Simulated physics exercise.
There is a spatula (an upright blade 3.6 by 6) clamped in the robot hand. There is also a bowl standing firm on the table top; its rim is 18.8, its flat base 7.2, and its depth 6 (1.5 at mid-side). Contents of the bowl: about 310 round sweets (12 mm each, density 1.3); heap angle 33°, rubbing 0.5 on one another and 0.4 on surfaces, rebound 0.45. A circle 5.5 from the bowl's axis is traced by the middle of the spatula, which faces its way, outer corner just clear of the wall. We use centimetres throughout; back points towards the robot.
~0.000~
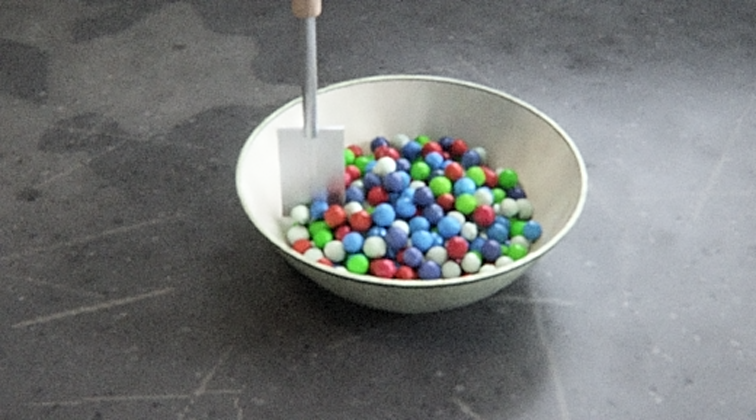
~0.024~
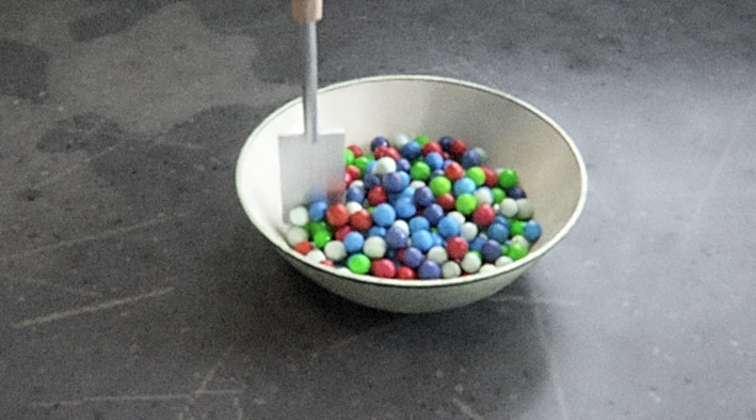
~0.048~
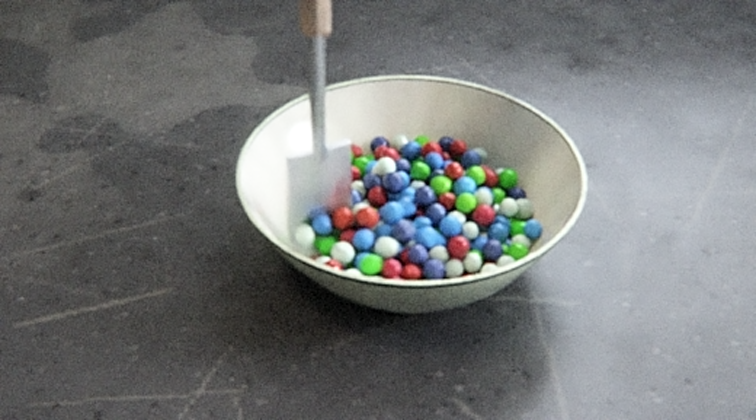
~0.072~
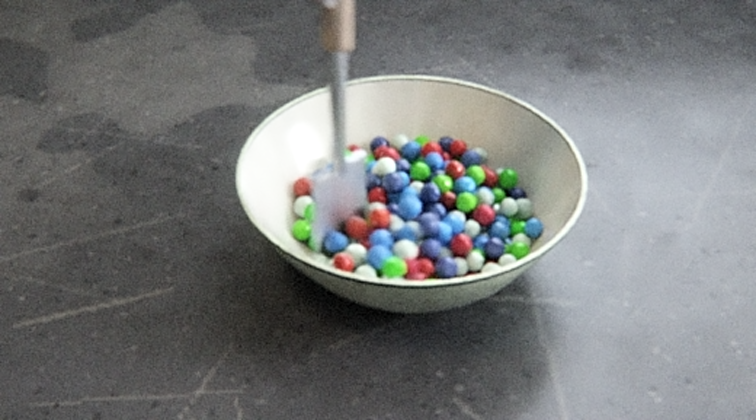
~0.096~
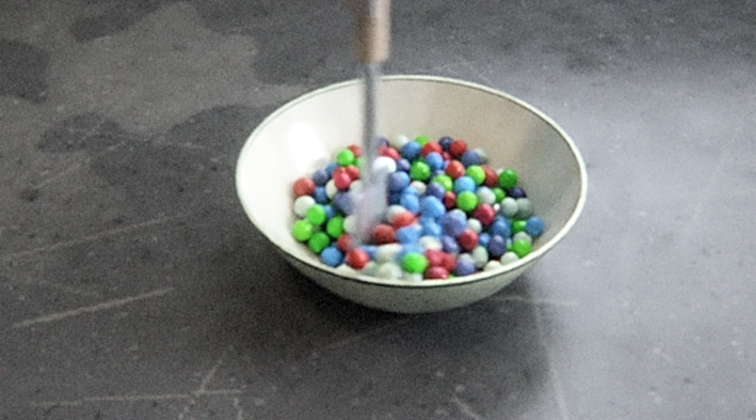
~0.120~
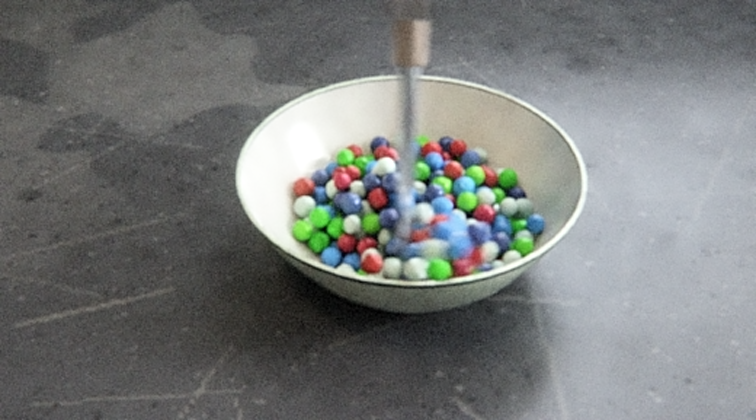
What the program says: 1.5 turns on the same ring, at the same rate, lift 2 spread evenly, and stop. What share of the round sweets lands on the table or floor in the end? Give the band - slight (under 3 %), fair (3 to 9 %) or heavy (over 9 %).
Band: Heavy.
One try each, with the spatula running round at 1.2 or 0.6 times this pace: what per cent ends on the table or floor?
Around 20 percent for the first try and 5 percent for the second.
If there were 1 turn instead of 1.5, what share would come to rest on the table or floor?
It would be around 15 per cent.
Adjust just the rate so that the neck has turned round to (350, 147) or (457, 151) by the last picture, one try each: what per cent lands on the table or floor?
About 5 and 20 per cent.
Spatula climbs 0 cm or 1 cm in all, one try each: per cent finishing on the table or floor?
That gives about 35 per cent and 25 per cent, in order.
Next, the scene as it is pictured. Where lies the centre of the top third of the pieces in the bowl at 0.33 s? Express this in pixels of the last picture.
I'd put it at around (410, 161).
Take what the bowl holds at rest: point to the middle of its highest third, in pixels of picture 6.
I'd put it at about (402, 203).
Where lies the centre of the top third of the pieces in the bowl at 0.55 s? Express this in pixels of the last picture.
The centre is roughly (393, 203).
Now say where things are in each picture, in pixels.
The first frame shows spatula neck at (310, 104), 0° round; upper third of the load around (411, 206), from x 300 to 530, top at y 145; 311 in the bowl.
The second frame shows spatula neck at (310, 109), 6° round; upper third of the load around (411, 207), from x 300 to 530, top at y 145.
The third frame shows spatula neck at (318, 125), 23° round; upper third of the load around (411, 213), from x 300 to 535, top at y 145.
The fourth frame shows spatula neck at (339, 141), 43° round; upper third of the load around (410, 219), from x 300 to 535, top at y 145.
The fifth frame shows spatula neck at (370, 152), 63° round; upper third of the load around (427, 223), from x 300 to 535, top at y 145.
The sixth frame shows spatula neck at (407, 157), 83° round; upper third of the load around (440, 226), from x 300 to 535, top at y 145; 309 in the bowl, 2 in flight or on the tool.
By 0.33 s, 259° round, highest piece 10 above the table; 274 in the bowl, 19 on the table or floor, 18 in flight or on the tool.
By 0.55 s, 75° round, highest piece 7 above the table; 258 in the bowl, 49 on the table or floor, 4 in flight or on the tool.
By 0.85 s, 180° round, highest piece 5 above the table; 258 in the bowl, 53 on the table or floor.
By 1.55 s, 180° round, highest piece 5 above the table; 258 in the bowl, 53 on the table or floor.
Final count, 258 in the bowl, 53 on the table or floor. That is 17 % on the table or floor.
